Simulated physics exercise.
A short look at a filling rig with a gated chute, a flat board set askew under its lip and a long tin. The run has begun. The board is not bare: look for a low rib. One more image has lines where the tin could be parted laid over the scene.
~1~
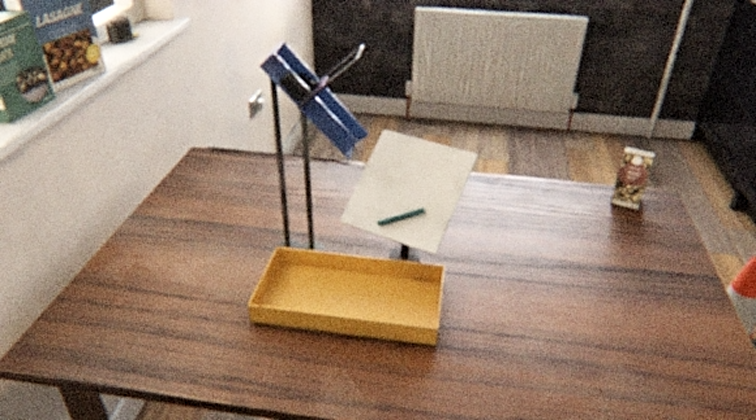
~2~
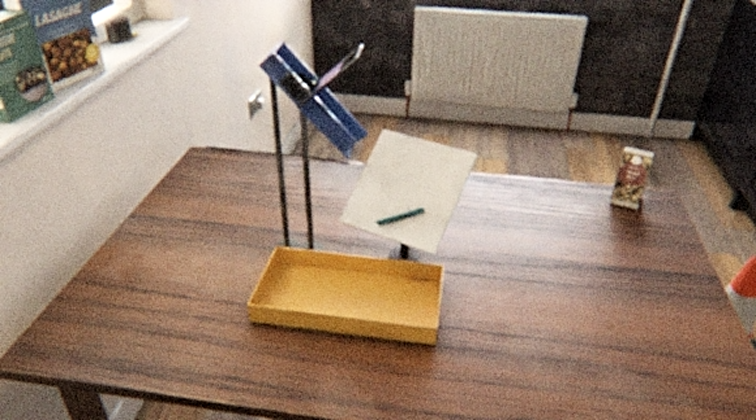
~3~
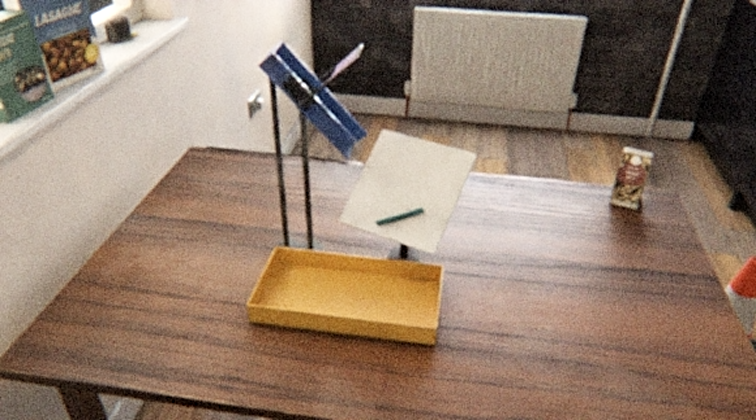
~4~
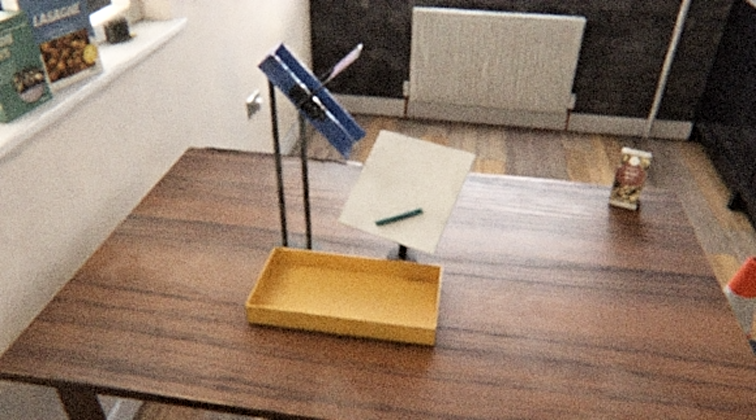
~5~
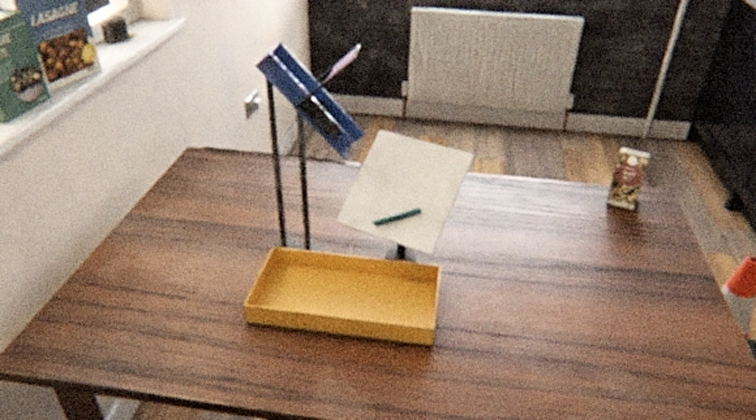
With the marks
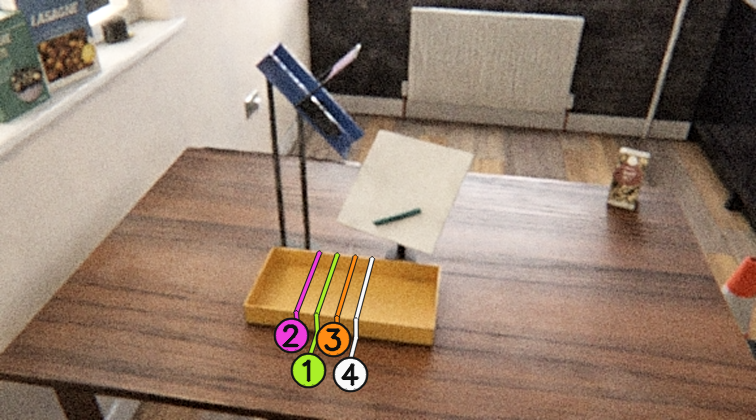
A thin flap swings on a steep blue chute, then a small dark load slides down the slope, while a tilted cream board with a green rib and an empty yellow tin on the wooden table stay still.
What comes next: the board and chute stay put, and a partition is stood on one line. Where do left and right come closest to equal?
Go for 3.
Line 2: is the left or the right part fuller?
Right.
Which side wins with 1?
Right.
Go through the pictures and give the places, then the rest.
In the first frame, load behind the gate at (301, 85), black beans; lip of the chute at (352, 152), sloping steeply.
In the second frame, middle of the board at (407, 188), tilted fairly steeply; middle of its low edge at (385, 237); of its high edge at (429, 141).
In the third frame, front corners of the tin at (247, 304) and (436, 328), empty; front of the load at (315, 101).
In the fourth frame, middle of the load at (311, 101); its front at (325, 116), about a third of the way to the lip; rib from (422, 209) to (374, 222).
In the fifth frame, middle of the load at (322, 115); its front at (339, 134), most of the way to the lip.
On the marked copy, line 1 crosses the front rim at (316, 314); line 2 crosses the front rim at (296, 311); line 3 crosses the front rim at (337, 316); line 4 crosses the front rim at (356, 319).
For line 1, of what is caught, a small part on the left of the divider, most on the right.
For line 2, of what is caught, a small part on the left of the divider, nearly all on the right.
For line 3, of what is caught, about half on the left of the divider, about half on the right.
For line 4, of what is caught, most on the left of the divider, a small part on the right.
